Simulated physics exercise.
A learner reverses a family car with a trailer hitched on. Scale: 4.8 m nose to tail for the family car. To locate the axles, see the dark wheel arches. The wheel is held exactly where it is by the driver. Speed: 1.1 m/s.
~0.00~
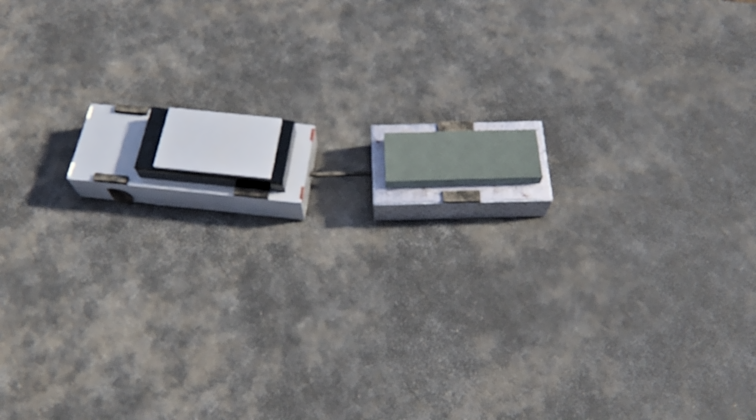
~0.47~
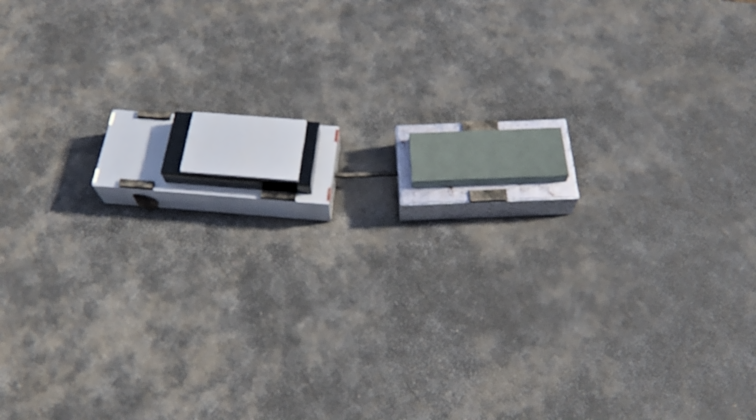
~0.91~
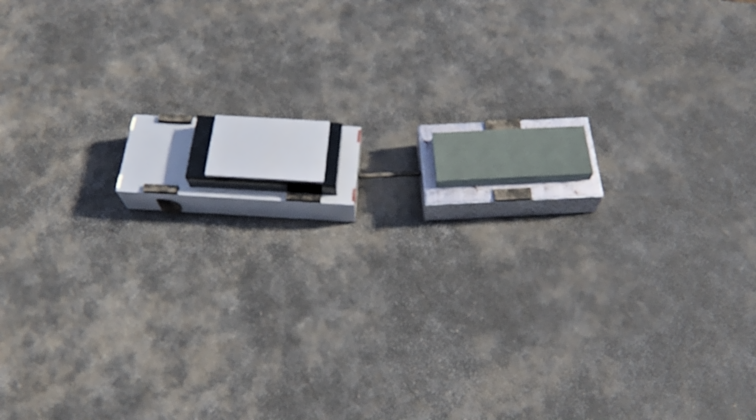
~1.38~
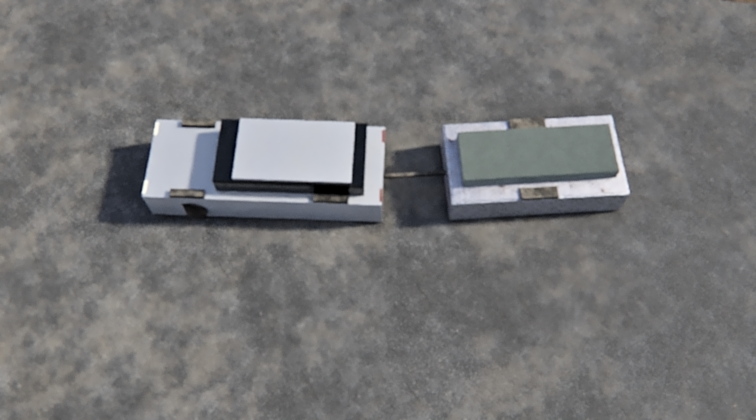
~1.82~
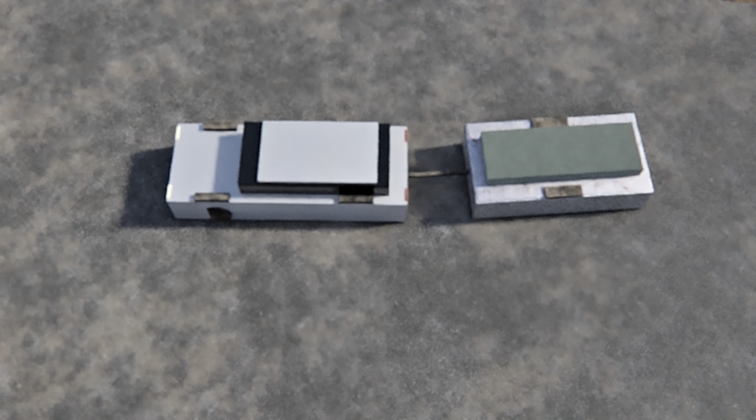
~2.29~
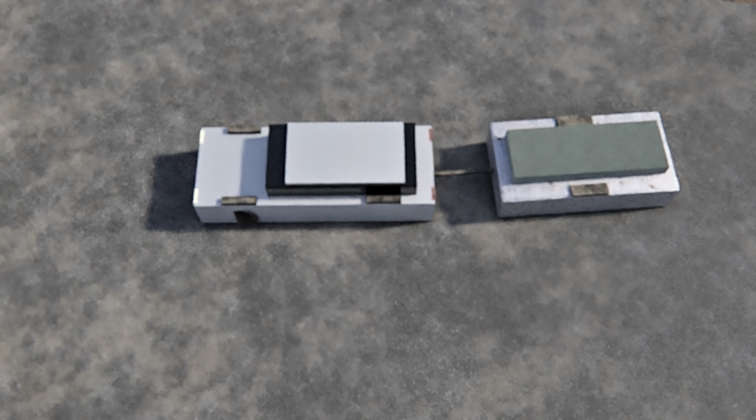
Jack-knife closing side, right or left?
Left.
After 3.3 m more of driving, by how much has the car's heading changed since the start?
It has turned about 16°.
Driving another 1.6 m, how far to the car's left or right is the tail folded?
Fold relative to car: Approx. 0 deg, left.
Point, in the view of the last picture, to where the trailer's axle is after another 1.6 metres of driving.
About (661, 150).
After 3.8 s, the tail is 2° to the car's left, the car has turned 12° and the trailer's axle is at (661, 150) of the last picture.
After 5.3 s, the tail is 13° to the car's left, the car has turned 17° and the trailer's axle is at (740, 149) of the last picture.
After 6.8 s, the tail is 30° to the car's left, the car has turned 21° and the trailer's axle is out of the picture.
After 8.3 s, the tail is 59° to the car's left, the car has turned 26° and the trailer's axle is out of the picture; it has jack-knifed.
